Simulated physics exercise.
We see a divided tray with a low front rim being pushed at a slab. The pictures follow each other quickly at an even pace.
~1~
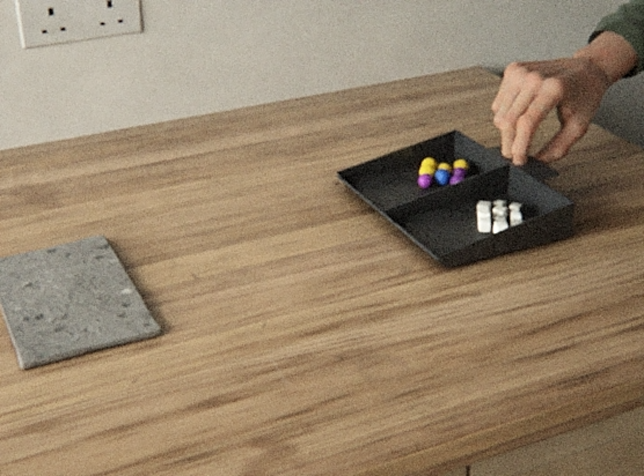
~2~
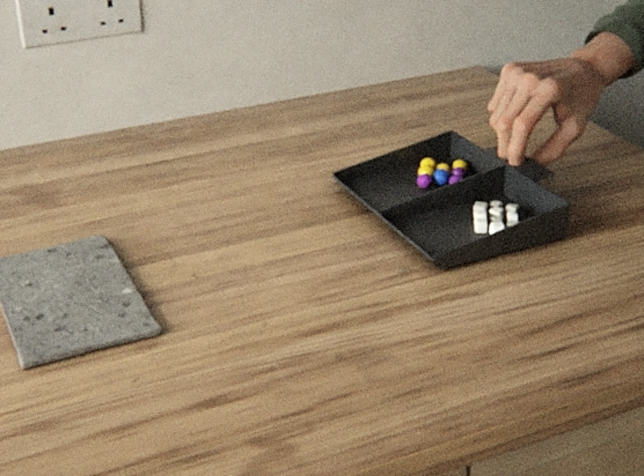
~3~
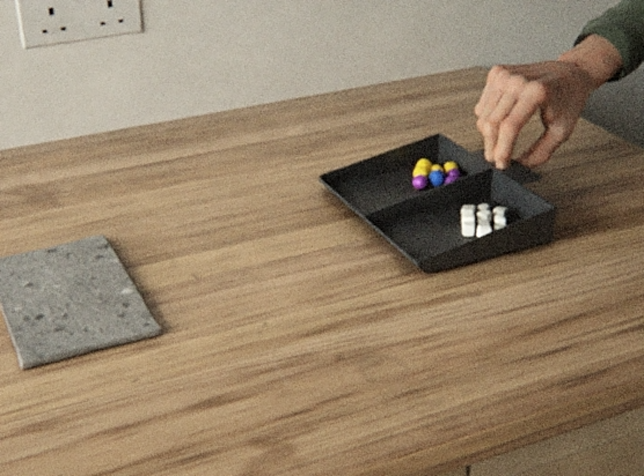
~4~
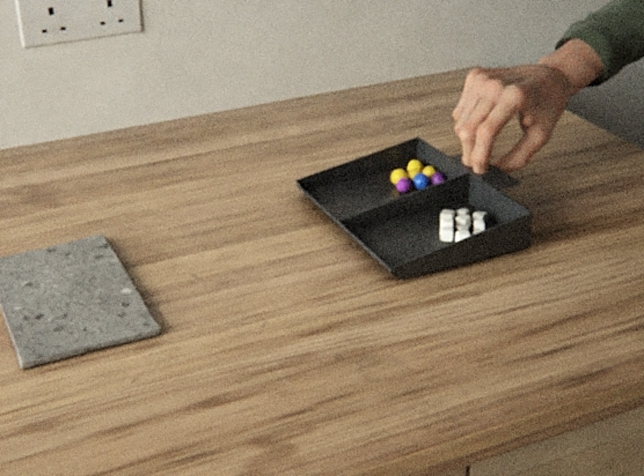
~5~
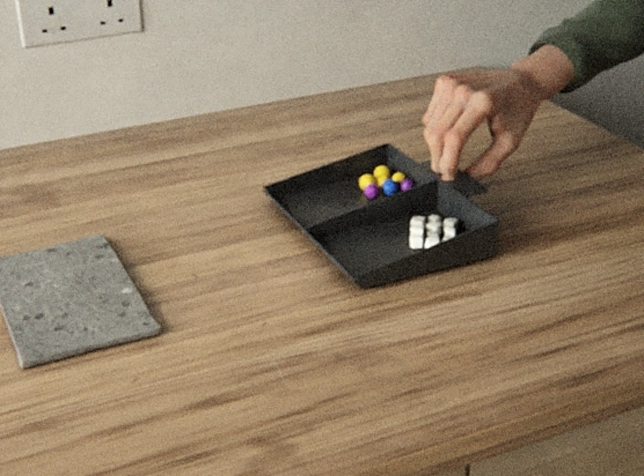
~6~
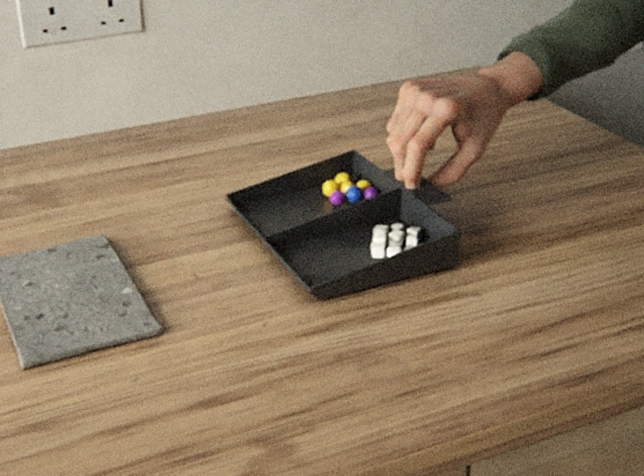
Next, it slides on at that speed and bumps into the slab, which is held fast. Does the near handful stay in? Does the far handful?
Near handful: It stays in the tray. Far handful: It sends some over the front rim.
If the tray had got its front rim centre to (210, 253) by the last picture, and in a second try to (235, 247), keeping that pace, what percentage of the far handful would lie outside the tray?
First some 80, then 60 per cent.
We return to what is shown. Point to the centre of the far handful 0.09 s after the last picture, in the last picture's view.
Roughly at (284, 207).
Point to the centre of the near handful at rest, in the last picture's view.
Roughly at (179, 293).
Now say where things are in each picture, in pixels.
In the first picture, front rim (383, 214), at rest; slab (80, 317); near handful (500, 213), a few sugar cubes; far handful (444, 170), a few gumballs.
In the second picture, front rim (379, 215), hardly any of the way covered; far handful (443, 171).
In the third picture, front rim (364, 218), about a tenth of the way covered; near handful (484, 217).
In the fourth picture, front rim (339, 224), roughly a quarter of the way covered; far handful (415, 176).
In the fifth picture, front rim (305, 232), roughly a third of the way covered; near handful (434, 229).
In the sixth picture, front rim (264, 241), roughly half of the way covered; slab (80, 316); near handful (397, 238); far handful (354, 194).
Then, 0.09 s later than the last frame, tray still sliding, front rim near (197, 256); near handful all inside; far handful all inside.
Then, 0.27 s later than the last frame, tray stopped at the slab; near handful all inside, moved towards the front rim; far handful all inside, moved towards the front rim.
Then, 0.48 s later than the last frame, tray stopped at the slab; near handful all inside, moved towards the front rim; far handful roughly two thirds out of the tray.
When it is over, tray stopped at the slab; near handful all inside, moved towards the front rim; far handful roughly two thirds out of the tray.
